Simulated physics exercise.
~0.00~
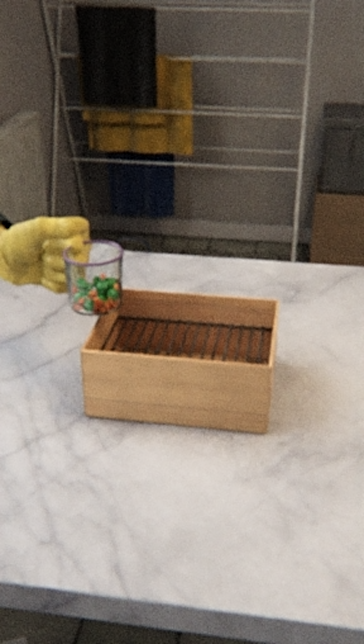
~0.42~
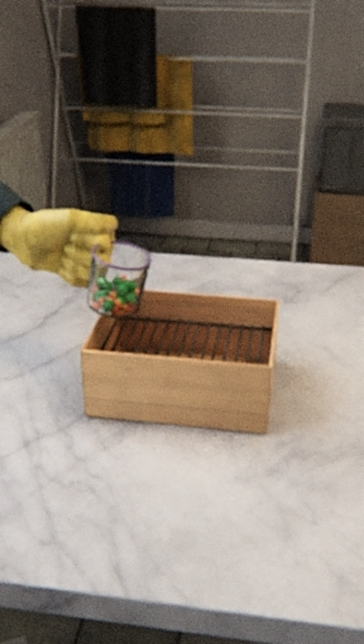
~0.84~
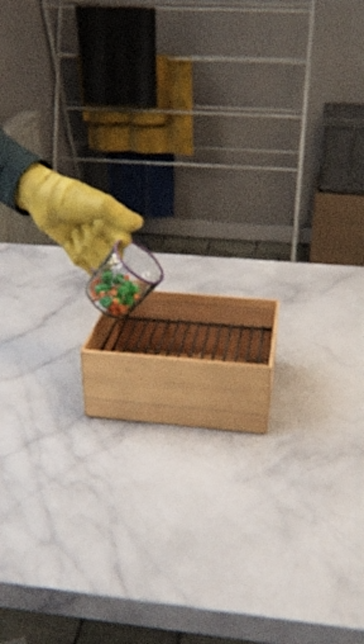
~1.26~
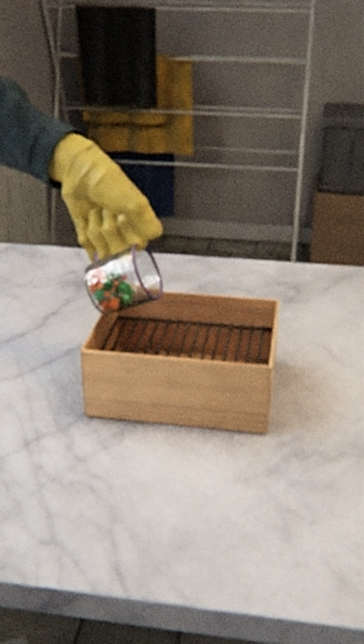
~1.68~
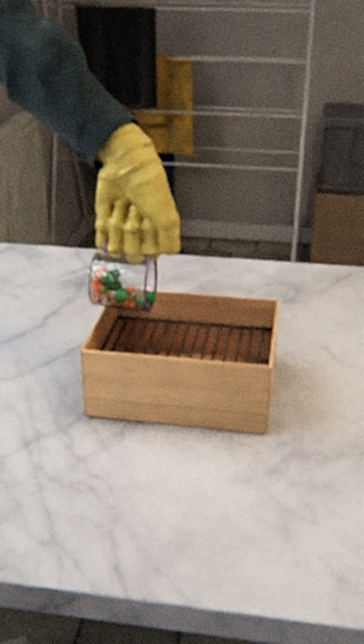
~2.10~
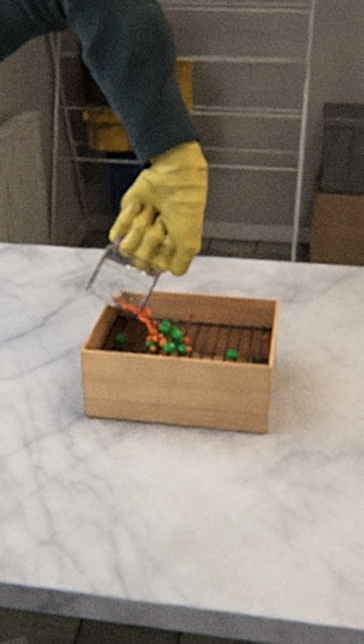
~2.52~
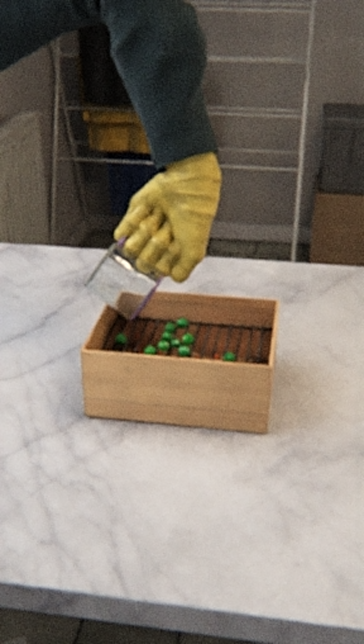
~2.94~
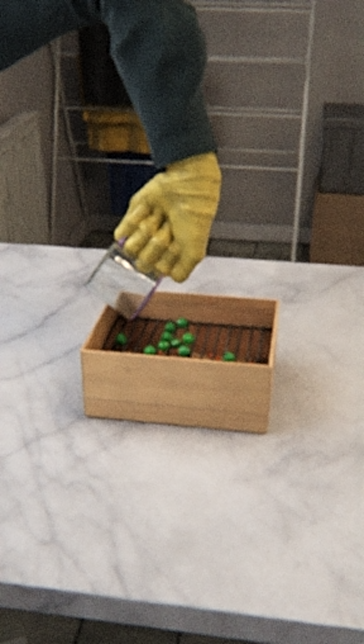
A gloved hand tips a cup over a racked box; green pieces stay, orange fall through.
